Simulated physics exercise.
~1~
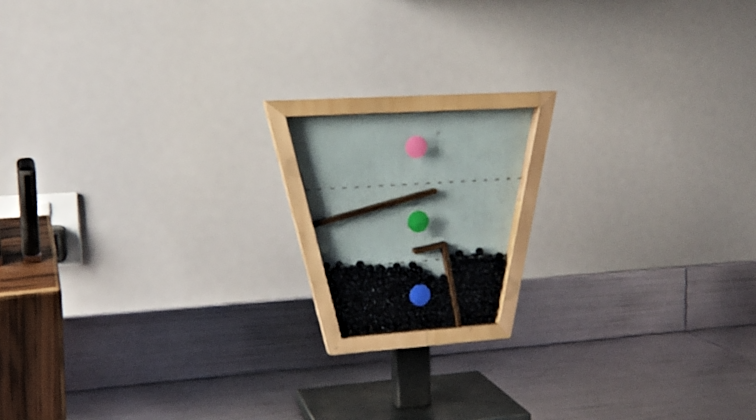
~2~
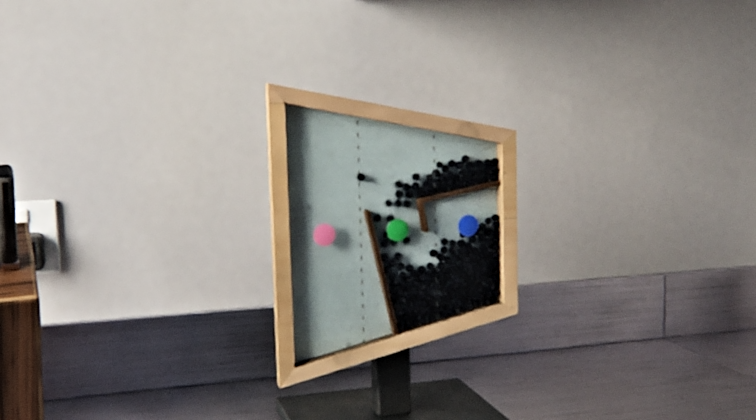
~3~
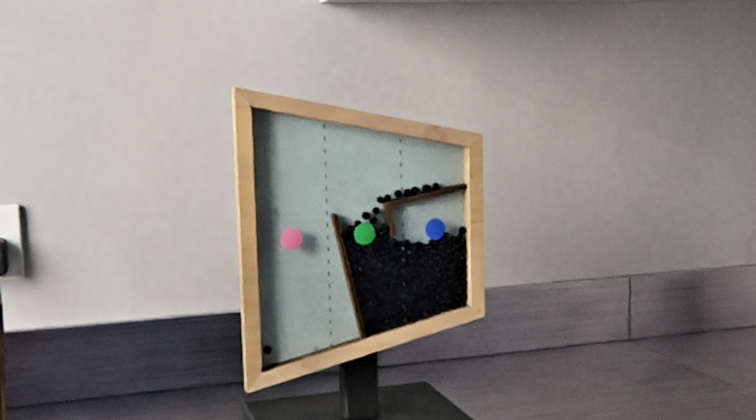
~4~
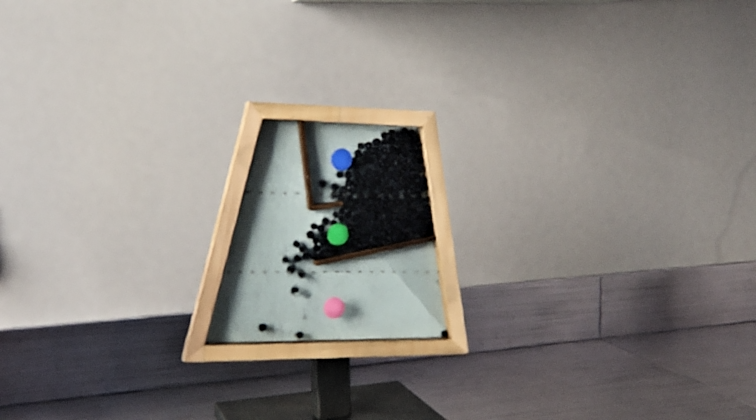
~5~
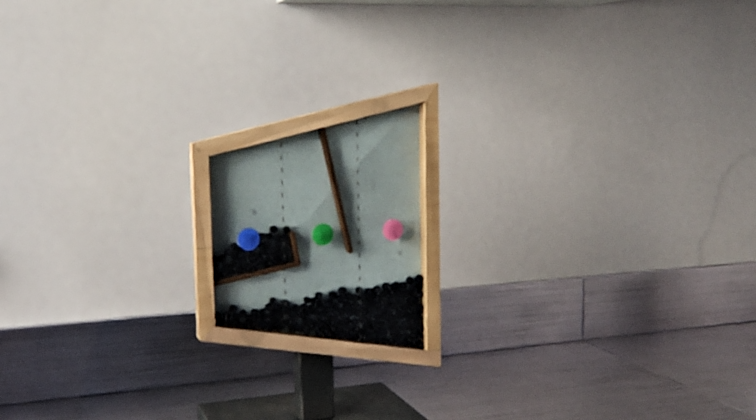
A wooden-framed case turns anticlockwise on its stand, and its black beads spill and settle low.
